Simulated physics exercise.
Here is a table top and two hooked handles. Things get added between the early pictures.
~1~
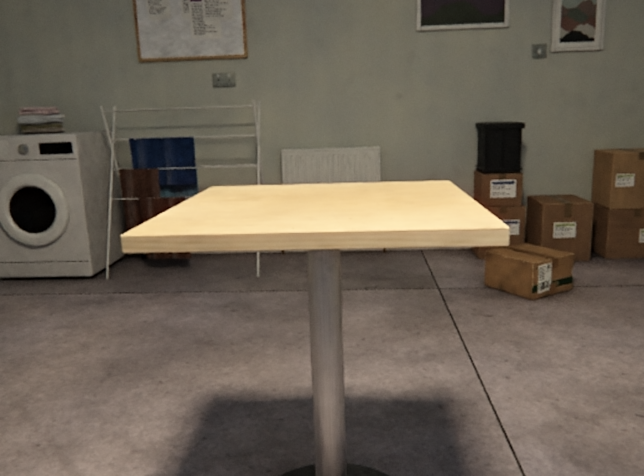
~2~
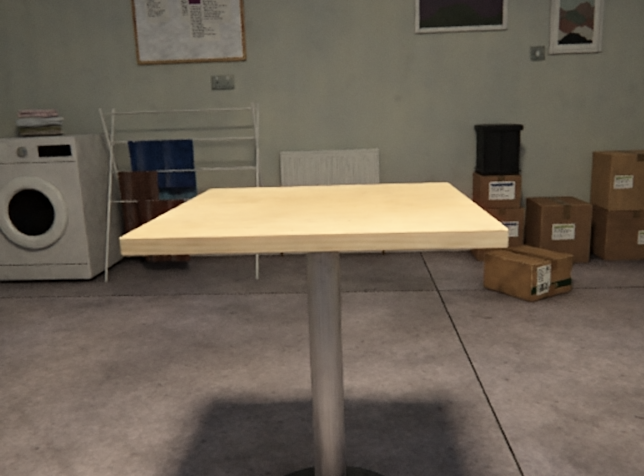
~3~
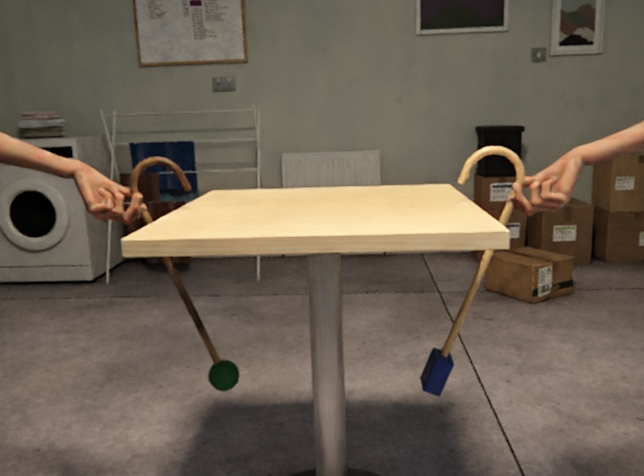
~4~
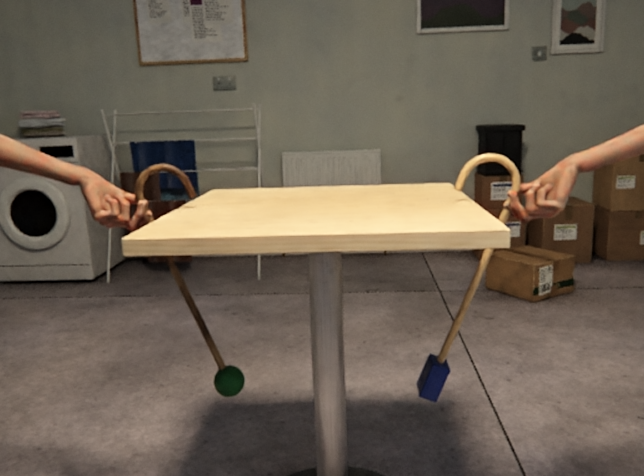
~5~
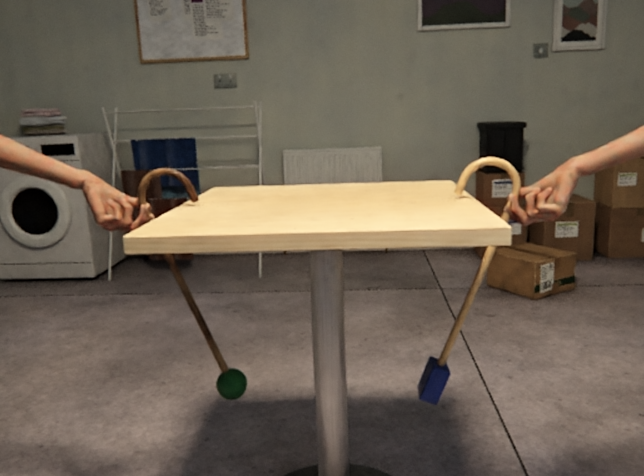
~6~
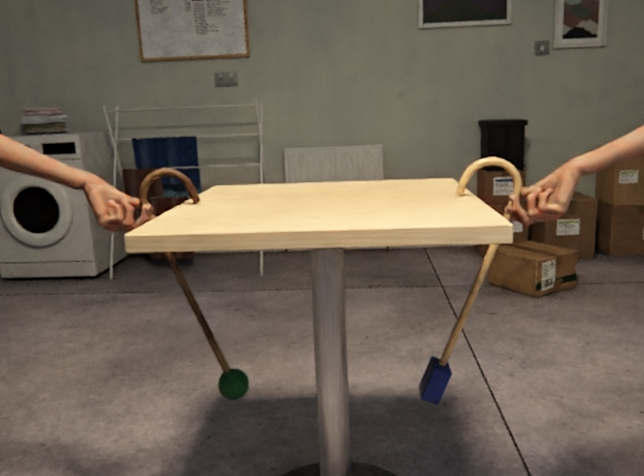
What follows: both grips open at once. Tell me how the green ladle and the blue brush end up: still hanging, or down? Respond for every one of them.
Green ladle: Still hanging; blue brush: Still hanging.
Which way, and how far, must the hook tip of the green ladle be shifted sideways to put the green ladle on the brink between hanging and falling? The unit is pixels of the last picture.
It takes a move of some 20 pixels to the left.
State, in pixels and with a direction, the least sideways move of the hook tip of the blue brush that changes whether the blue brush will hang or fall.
The switch comes after some 16 pixels of movement to the right.
Then, 0.32 s later than the last frame, green ladle at rest near (204, 286); blue brush at rest near (455, 280).
When it is over, the green ladle stays hooked on the edge, near (204, 286); the blue brush stays hooked on the edge, near (455, 280).
